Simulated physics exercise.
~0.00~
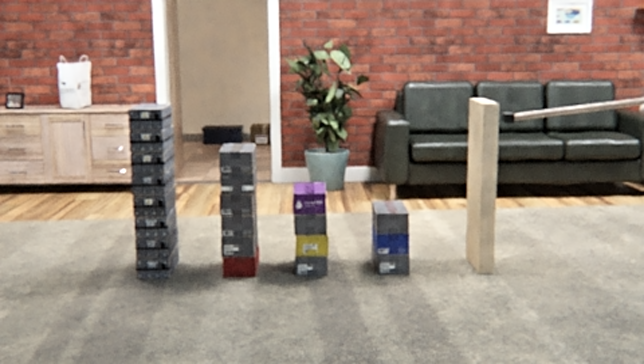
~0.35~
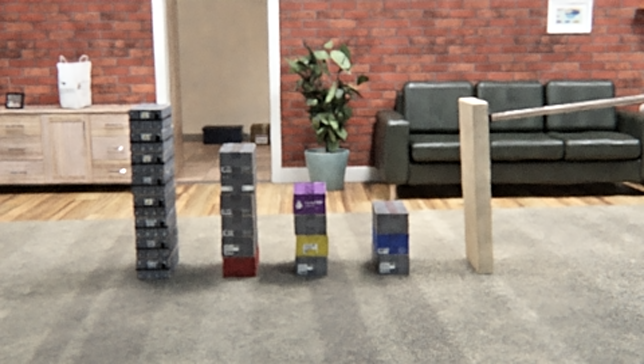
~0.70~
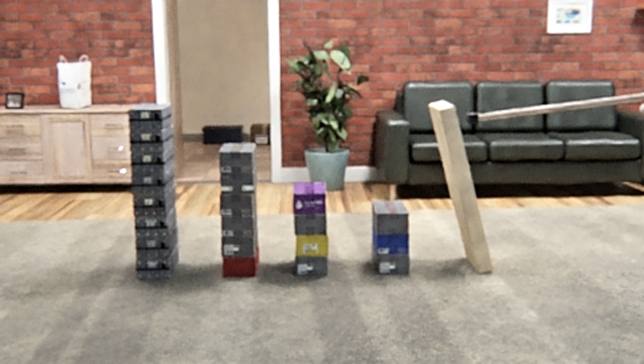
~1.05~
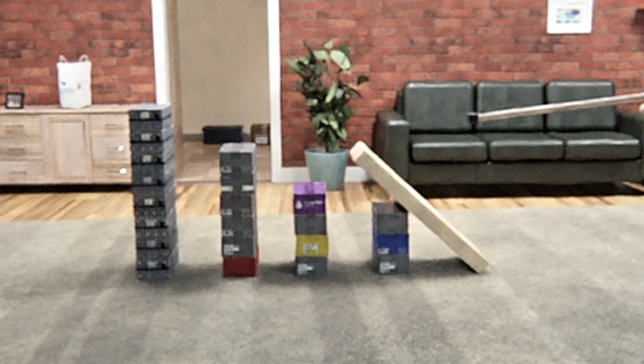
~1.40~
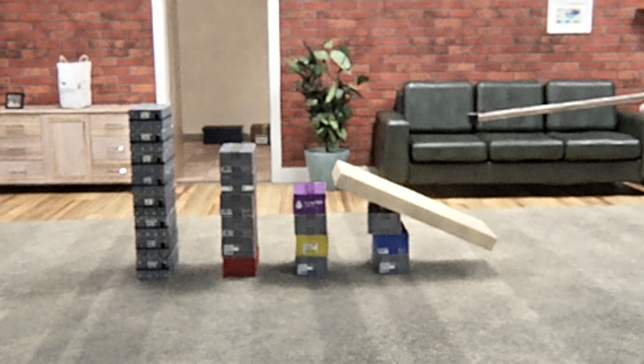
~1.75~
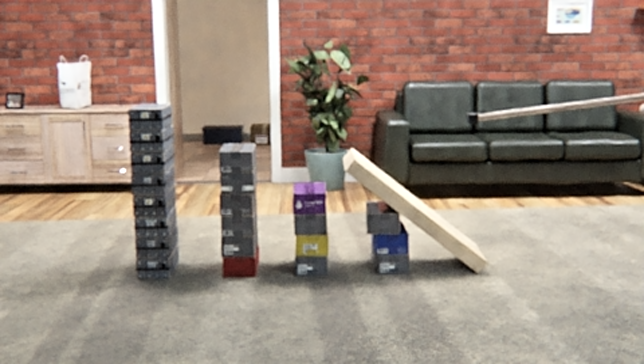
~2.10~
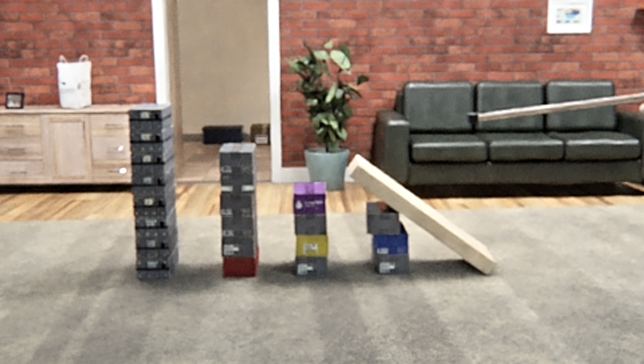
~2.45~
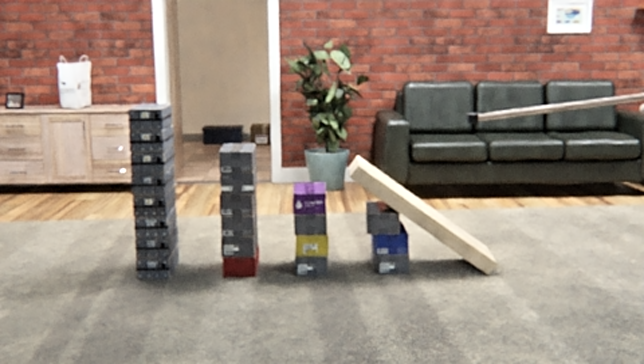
A wooden board, pushed by a pole, tips left and rests against the shortest stack.
